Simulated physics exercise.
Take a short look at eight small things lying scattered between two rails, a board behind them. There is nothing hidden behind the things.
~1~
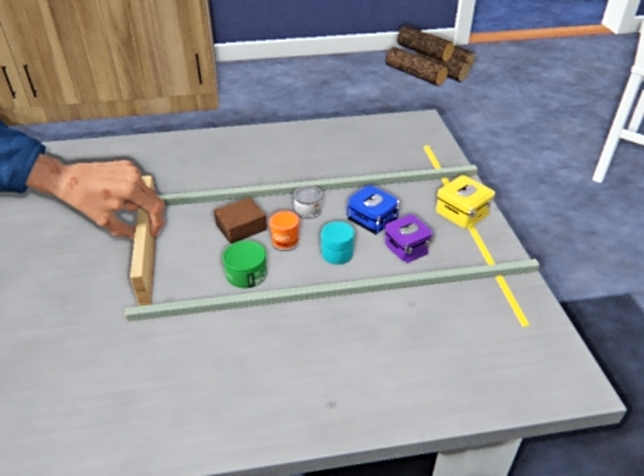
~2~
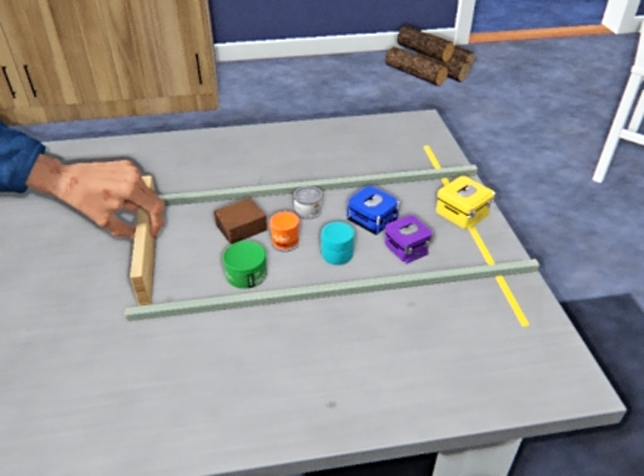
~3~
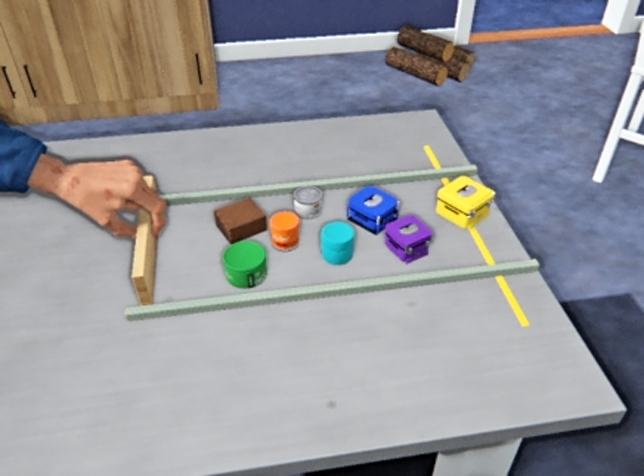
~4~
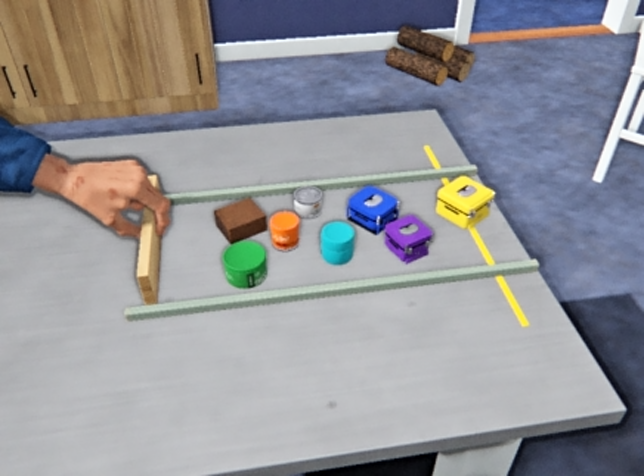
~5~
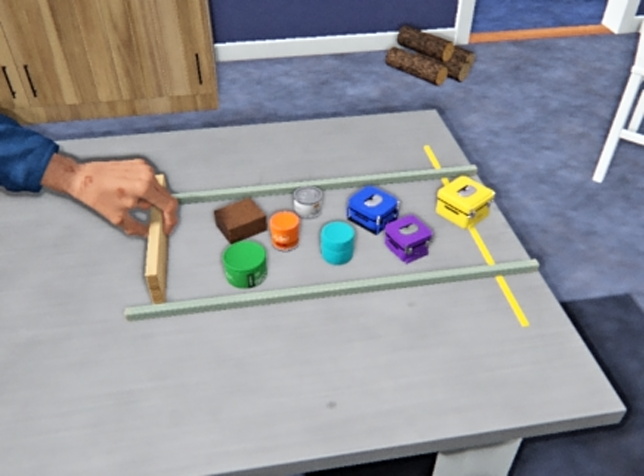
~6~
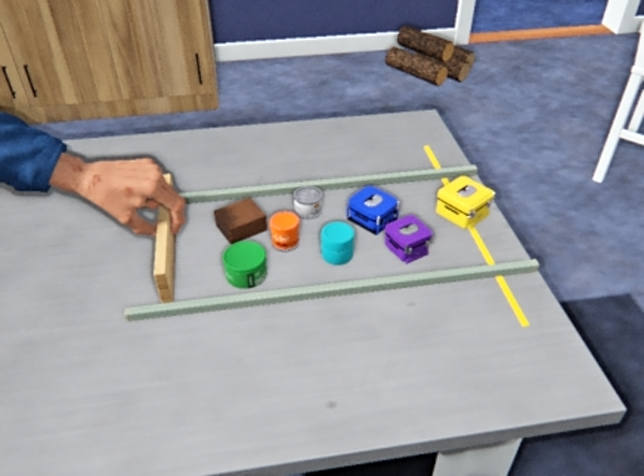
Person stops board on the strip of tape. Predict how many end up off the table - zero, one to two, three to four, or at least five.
After that push a few more than two come off the table, three or four.
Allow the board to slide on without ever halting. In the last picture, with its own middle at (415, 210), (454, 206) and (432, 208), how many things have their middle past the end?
That makes 1, 3, 1.
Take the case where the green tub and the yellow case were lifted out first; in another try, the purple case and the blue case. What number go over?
Tally of falls: 2 for the first try, 1 for the second.
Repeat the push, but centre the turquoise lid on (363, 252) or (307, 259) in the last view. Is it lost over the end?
At the first place it goes off the edge, and at the second it goes off the edge.
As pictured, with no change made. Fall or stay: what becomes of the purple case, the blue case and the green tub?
The purple case leaves the top. The blue case leaves the top. The green tub keeps its spot.
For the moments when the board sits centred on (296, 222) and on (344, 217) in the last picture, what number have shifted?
The counts are 5 and 7.
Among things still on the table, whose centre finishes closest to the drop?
The turquoise lid.
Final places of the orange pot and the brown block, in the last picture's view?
Final positions - orange pot around (487, 217), brown block around (480, 199).
A little later, none off yet; yellow case at rest near (464, 202); purple case at rest near (408, 239); blue case at rest near (373, 210).
When it is over, the number that fall off is three or four; down, blue case, purple case and yellow case.
